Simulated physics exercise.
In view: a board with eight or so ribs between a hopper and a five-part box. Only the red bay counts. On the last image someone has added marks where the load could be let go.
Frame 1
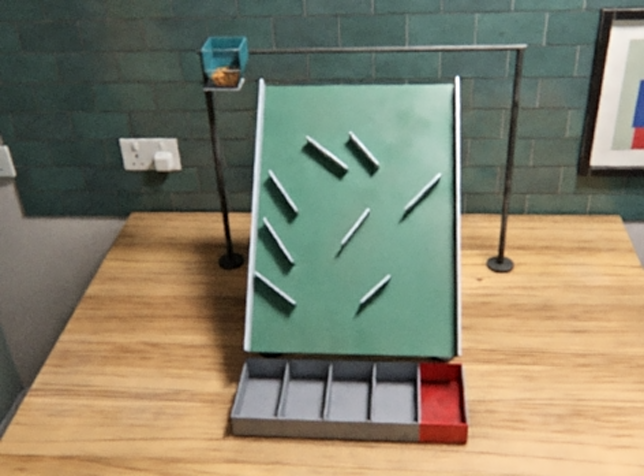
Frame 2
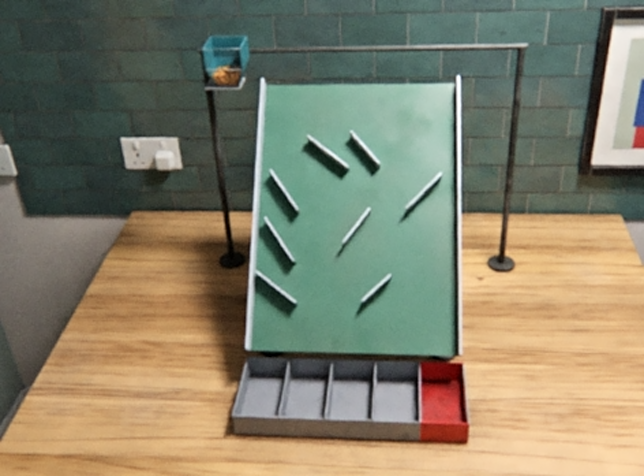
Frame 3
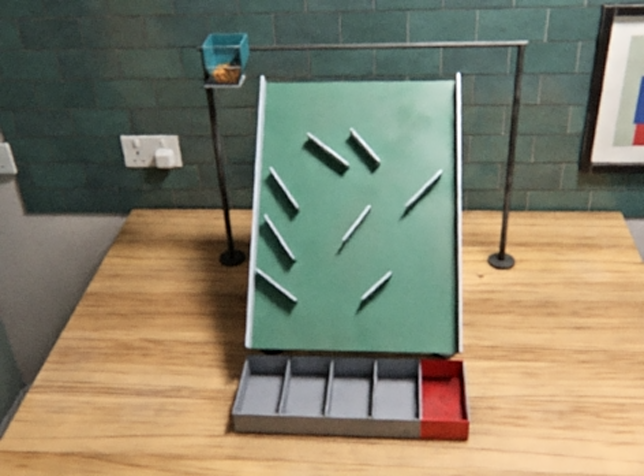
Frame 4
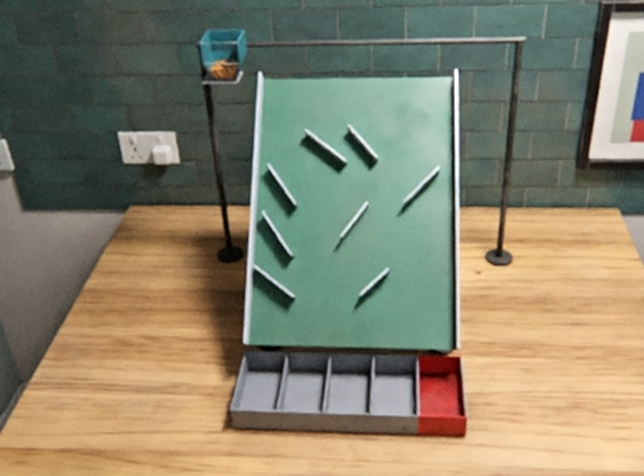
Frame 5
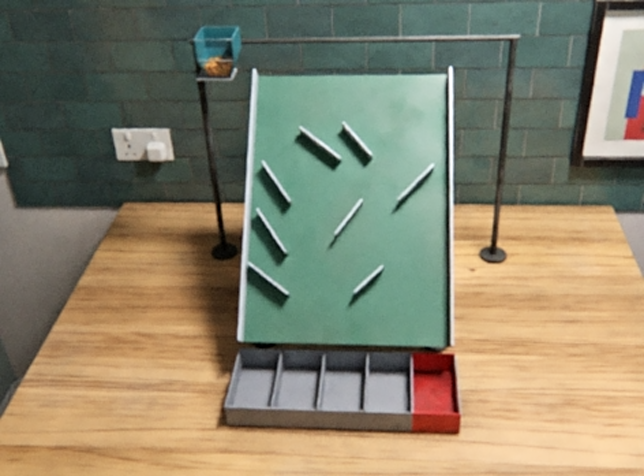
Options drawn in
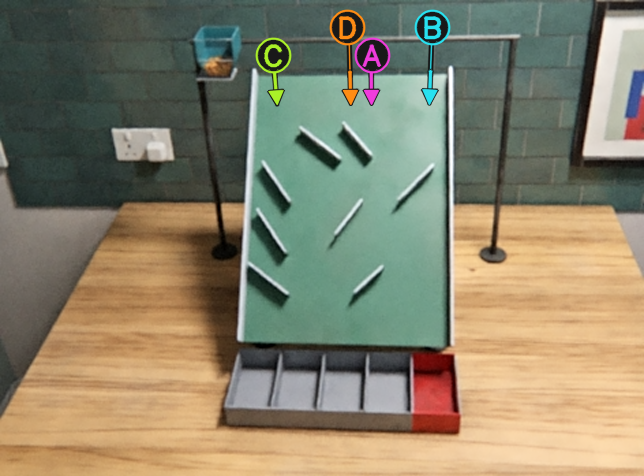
We see a tilted green board with angled ribs, a small teal hopper of chickpeas at upper left, and a five-part box below with a red right-hand bay; nothing moves except a slight drift of the view.
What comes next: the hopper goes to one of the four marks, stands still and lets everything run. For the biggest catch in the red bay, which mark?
Mark B does it best.
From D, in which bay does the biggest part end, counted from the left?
The second.
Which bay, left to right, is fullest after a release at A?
It is the second one.
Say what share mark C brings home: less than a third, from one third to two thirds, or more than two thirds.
It is less than a third.
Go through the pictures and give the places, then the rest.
The first picture shows hopper near (227, 76), roasted chickpeas, door shut.
The second picture shows ribs (308, 136) to (348, 167), (351, 131) to (379, 163), (270, 169) to (298, 209).
The third picture shows ribs (406, 206) to (442, 170), (265, 215) to (294, 258), (343, 240) to (370, 206).
The fourth picture shows ribs (253, 265) to (294, 296), (360, 294) to (389, 268).
The fifth picture shows red bay near (436, 421), number 5 of 5 from the left.
On the marked copy, mark A meets the board at (371, 99); mark B meets the board at (429, 99); mark C meets the board at (276, 99); mark D meets the board at (350, 99).
With A, only a few in the red bay, all but a few in other bays.
With B, close to a third in the red bay, close to two thirds in other bays.
With C, none at all in the red bay, all but a few in other bays, only a few held on the board.
With D, a small share in the red bay, all but a few in other bays.
